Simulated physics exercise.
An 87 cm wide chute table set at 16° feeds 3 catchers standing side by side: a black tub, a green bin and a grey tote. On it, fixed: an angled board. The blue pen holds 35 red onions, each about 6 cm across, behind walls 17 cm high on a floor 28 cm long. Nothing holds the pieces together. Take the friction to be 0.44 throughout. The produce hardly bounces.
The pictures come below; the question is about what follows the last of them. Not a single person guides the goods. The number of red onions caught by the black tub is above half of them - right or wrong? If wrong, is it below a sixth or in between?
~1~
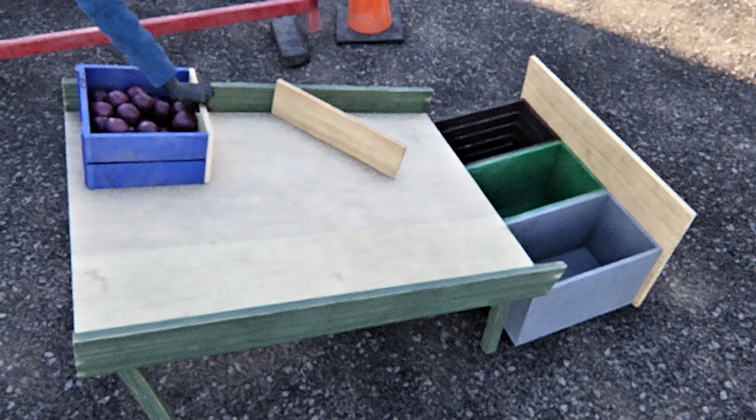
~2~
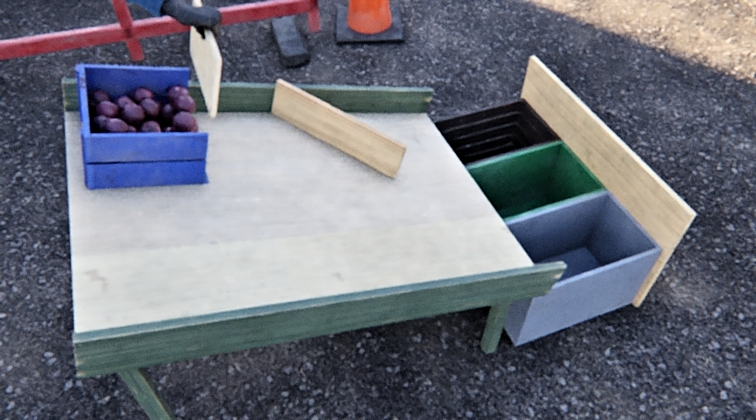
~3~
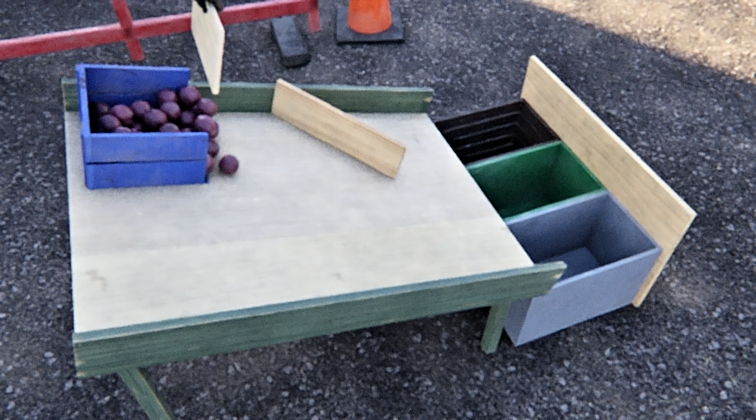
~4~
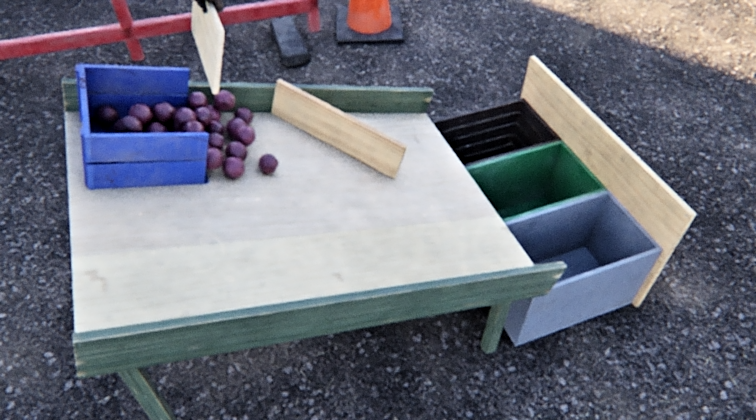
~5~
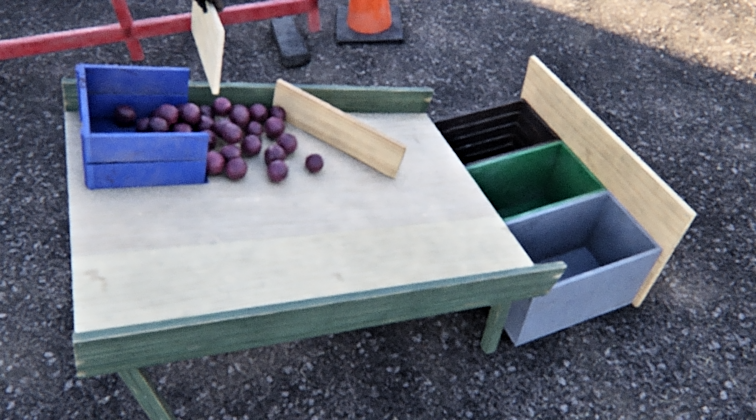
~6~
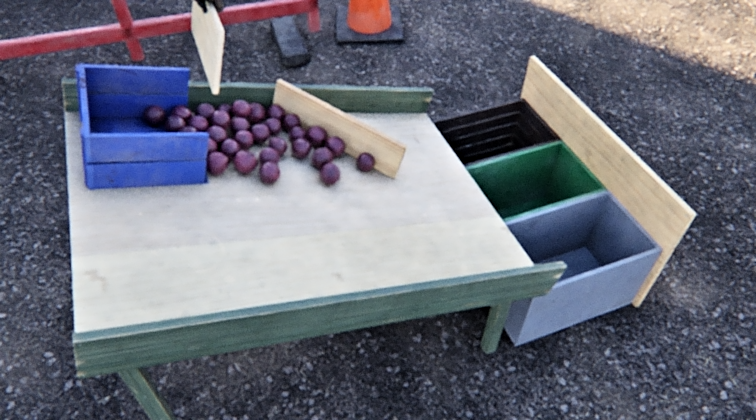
Wrong, below a sixth.
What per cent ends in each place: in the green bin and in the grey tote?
Close to 15 and 85 percent respectively.
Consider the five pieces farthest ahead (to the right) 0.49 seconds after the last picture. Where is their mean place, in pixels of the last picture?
The five leading pieces sit around (470, 209).
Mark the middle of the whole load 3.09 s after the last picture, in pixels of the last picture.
The middle lies close to (574, 271).
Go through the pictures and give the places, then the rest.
In the first picture (we follow the rim corner now nearest the camera), blue pen at (90, 135); black tub at (452, 169); nothing out yet.
In the second picture, blue pen at (90, 135).
In the third picture, blue pen at (90, 135); 5 out, the lowest onion at (229, 165).
In the fourth picture, blue pen at (90, 135); 13 out, the lowest onion at (268, 164).
In the fifth picture, blue pen at (90, 135); 20 out, the lowest onion at (315, 163).
In the sixth picture, blue pen at (90, 135); black tub at (452, 169); 27 out, the lowest onion at (366, 162).
Then, 0.49 s after the last picture, 35 on the slope.
Then, 1.11 s after the last picture, 9 in the grey tote, 20 on the slope and 6 in the air.
Then, 1.98 s after the last picture, 4 in the green bin, 22 in the grey tote, 8 on the slope and 1 in the air.
Outcome (3.09 s after the last picture), 6 in the green bin and 29 in the grey tote. Asked share, 0 of 35, 0 per cent.
